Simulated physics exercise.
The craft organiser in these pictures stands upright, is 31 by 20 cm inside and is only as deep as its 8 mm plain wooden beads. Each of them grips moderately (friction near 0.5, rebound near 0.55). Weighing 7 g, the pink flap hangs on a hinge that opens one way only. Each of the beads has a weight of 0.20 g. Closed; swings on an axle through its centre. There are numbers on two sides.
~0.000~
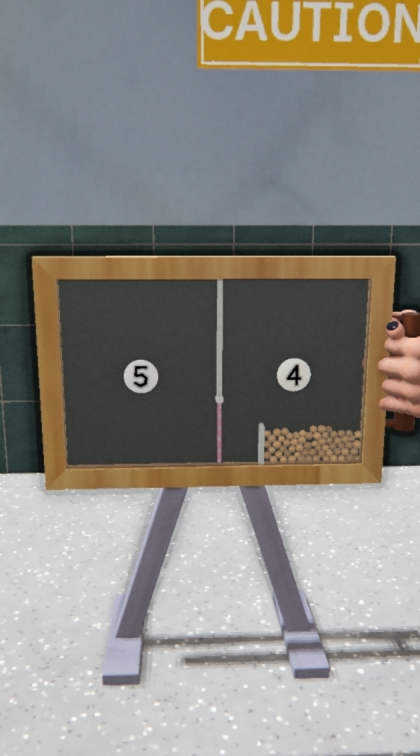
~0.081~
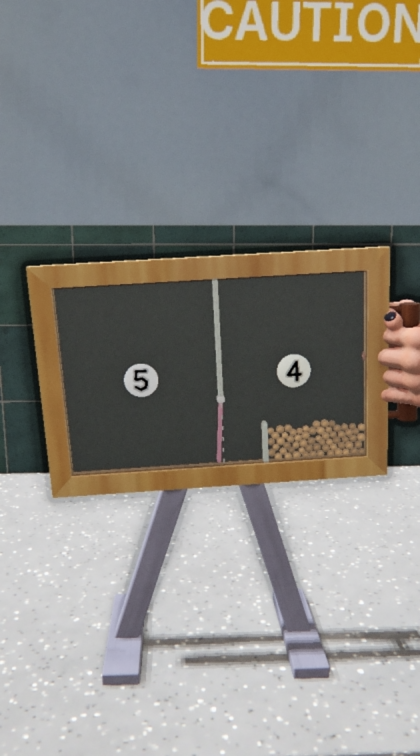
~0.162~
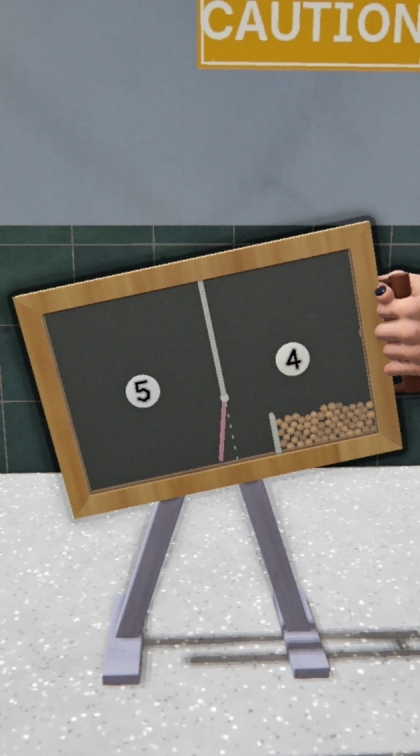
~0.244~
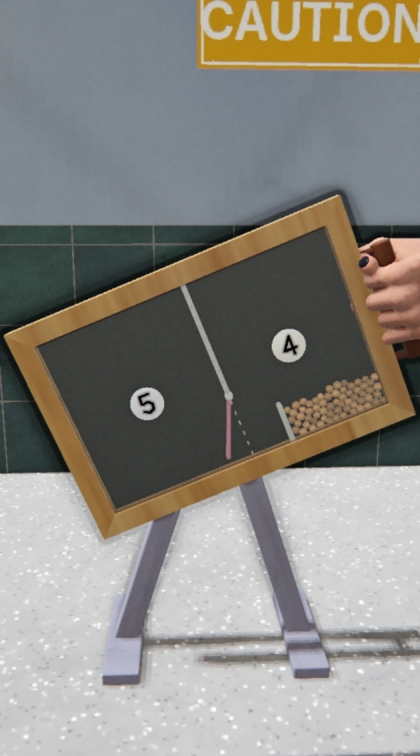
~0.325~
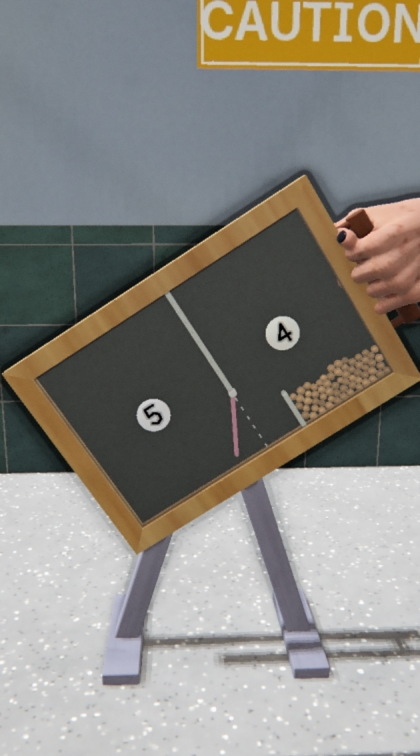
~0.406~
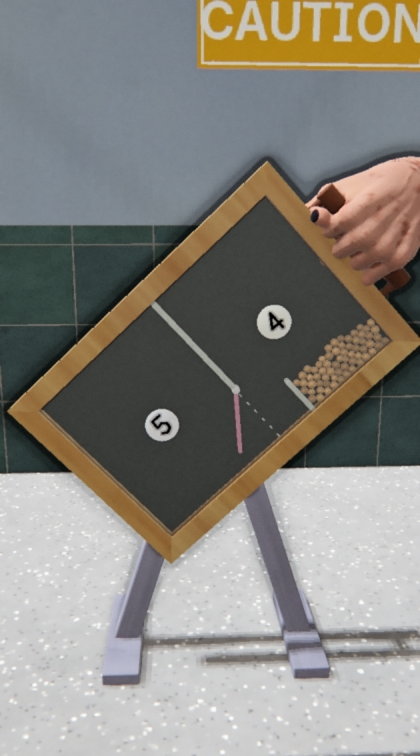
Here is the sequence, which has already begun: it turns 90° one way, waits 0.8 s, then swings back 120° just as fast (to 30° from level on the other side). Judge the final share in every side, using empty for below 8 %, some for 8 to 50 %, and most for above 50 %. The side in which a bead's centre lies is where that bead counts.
My call: No. 4 some; 5 most.
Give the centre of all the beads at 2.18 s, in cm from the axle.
The middle sits around 3 cm left of it and 9 cm below it.
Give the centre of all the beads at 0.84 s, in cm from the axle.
It sits around 6 cm to the right and around 5 cm up.
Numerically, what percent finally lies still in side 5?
I'd estimate close to 70 per cent.
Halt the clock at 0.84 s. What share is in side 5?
The share there is around 5 percent.
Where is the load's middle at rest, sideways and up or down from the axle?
Some 5 cm left and 7 cm below.
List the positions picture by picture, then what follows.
Level; about 60 beads; beads' middle (313, 446); highest (322, 429); pink flap (219, 399); no. 4 (294, 375), no. 5 (141, 377), in the first picture.
Turned 3° anticlockwise; beads' middle (317, 441); highest (325, 424), in the second picture.
Turned 12° anticlockwise; beads' middle (327, 425); highest (370, 405); wall ends (224, 393), (272, 416), in the third picture.
Turned 22° anticlockwise; beads' middle (335, 404); highest (375, 377); pink flap (229, 396), in the fourth picture.
Turned 33° anticlockwise; beads' middle (340, 383); highest (375, 349), in the fifth picture.
Turned 43° anticlockwise; beads' middle (340, 361); highest (371, 323); pink flap (236, 390) tilted 5°; no. 4 (274, 322), no. 5 (162, 425), in the sixth picture.
After 0.84 s, it stands 90° anticlockwise; the beads' middle is 6 cm right of and 5 cm above the centre; no. 4, 95 %, no. 5, 5 %; pink flap open 78°.
After 2.18 s, it stands 30° anticlockwise; the beads' middle is 3 cm left of and 9 cm below the centre; no. 4, 30 %, no. 5, 70 %; pink flap open 36°.
After 2.72 s, it stands 30° clockwise; the beads' middle is 8 cm left of and 5 cm below the centre; no. 4, 30 %, no. 5, 70 %; pink flap open 14°.
At rest by 3.5 s, it stands 30° clockwise; no. 4, 30 %, no. 5, 70 %; pink flap open 14°.
